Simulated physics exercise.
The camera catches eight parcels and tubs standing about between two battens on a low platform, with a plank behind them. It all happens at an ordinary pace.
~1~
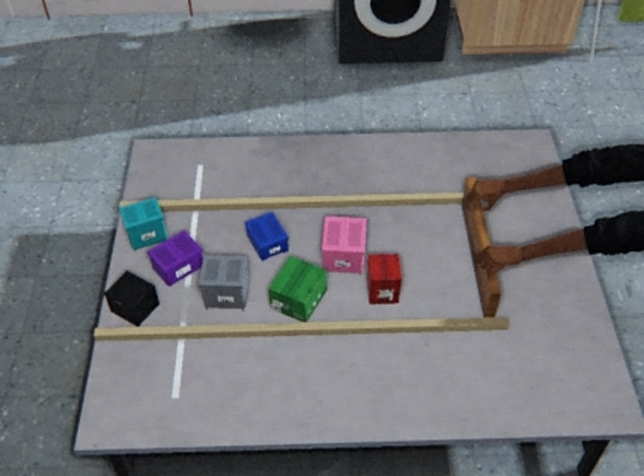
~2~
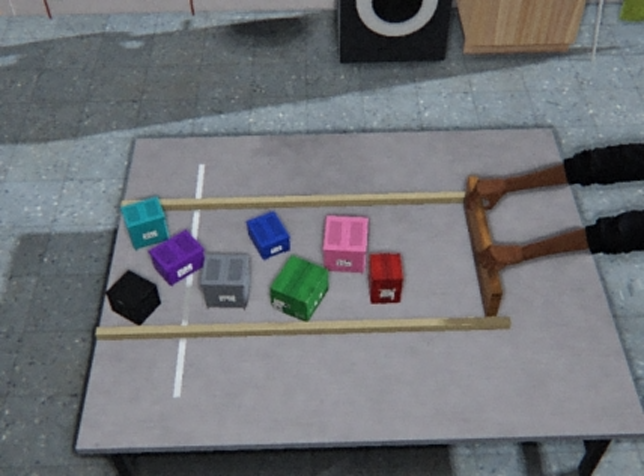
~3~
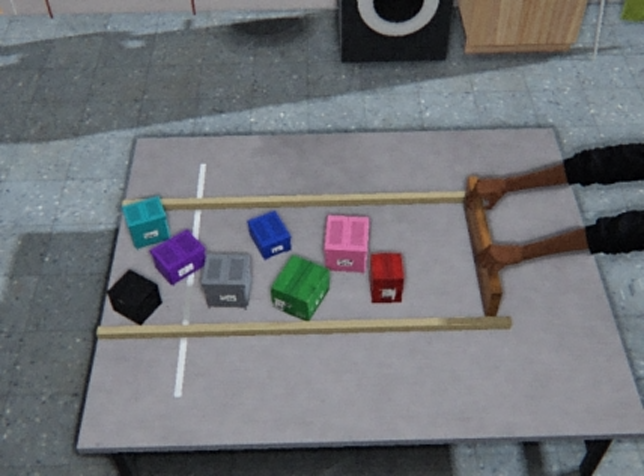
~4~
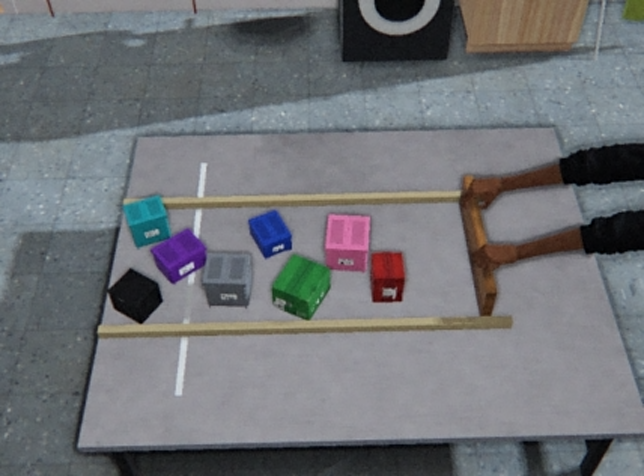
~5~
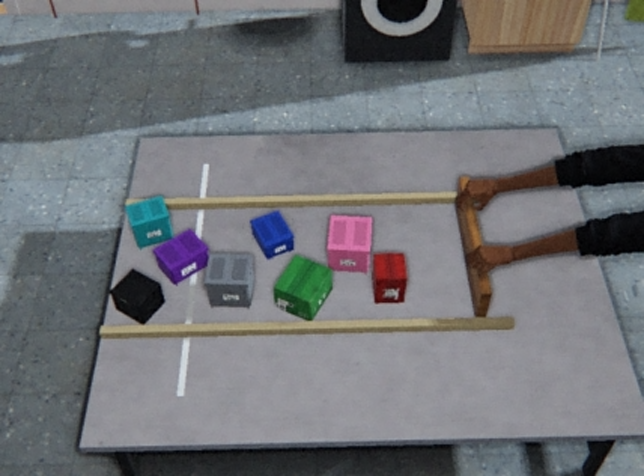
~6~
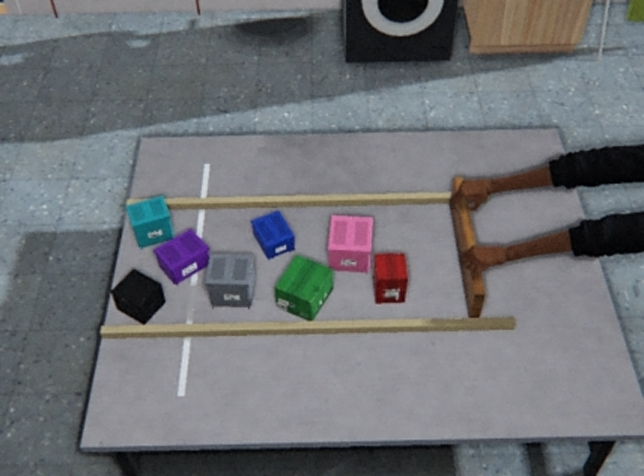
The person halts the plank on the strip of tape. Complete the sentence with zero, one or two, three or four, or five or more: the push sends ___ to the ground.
The push sends one or two to the ground.
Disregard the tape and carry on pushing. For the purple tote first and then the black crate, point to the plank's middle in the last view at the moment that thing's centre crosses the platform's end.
At (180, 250) for the purple tote; at (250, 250) for the black crate.
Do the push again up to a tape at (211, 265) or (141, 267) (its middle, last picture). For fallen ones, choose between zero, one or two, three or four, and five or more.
1 or 2; five or more.
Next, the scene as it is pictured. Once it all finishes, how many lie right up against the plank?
3.
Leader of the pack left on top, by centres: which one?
The purple tote is the one.
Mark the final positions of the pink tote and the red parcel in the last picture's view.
About (172, 251), and about (175, 283).
Soon after, none off yet; black crate at rest near (139, 297); turquoise tote at rest near (151, 223); purple tote at rest near (183, 258).
After that, none off yet; black crate displaced about its own width near (102, 301); turquoise tote at rest near (151, 223); purple tote displaced a little near (172, 255).
In the end, the number that fall off is one or two; gone, grey tote and black crate.
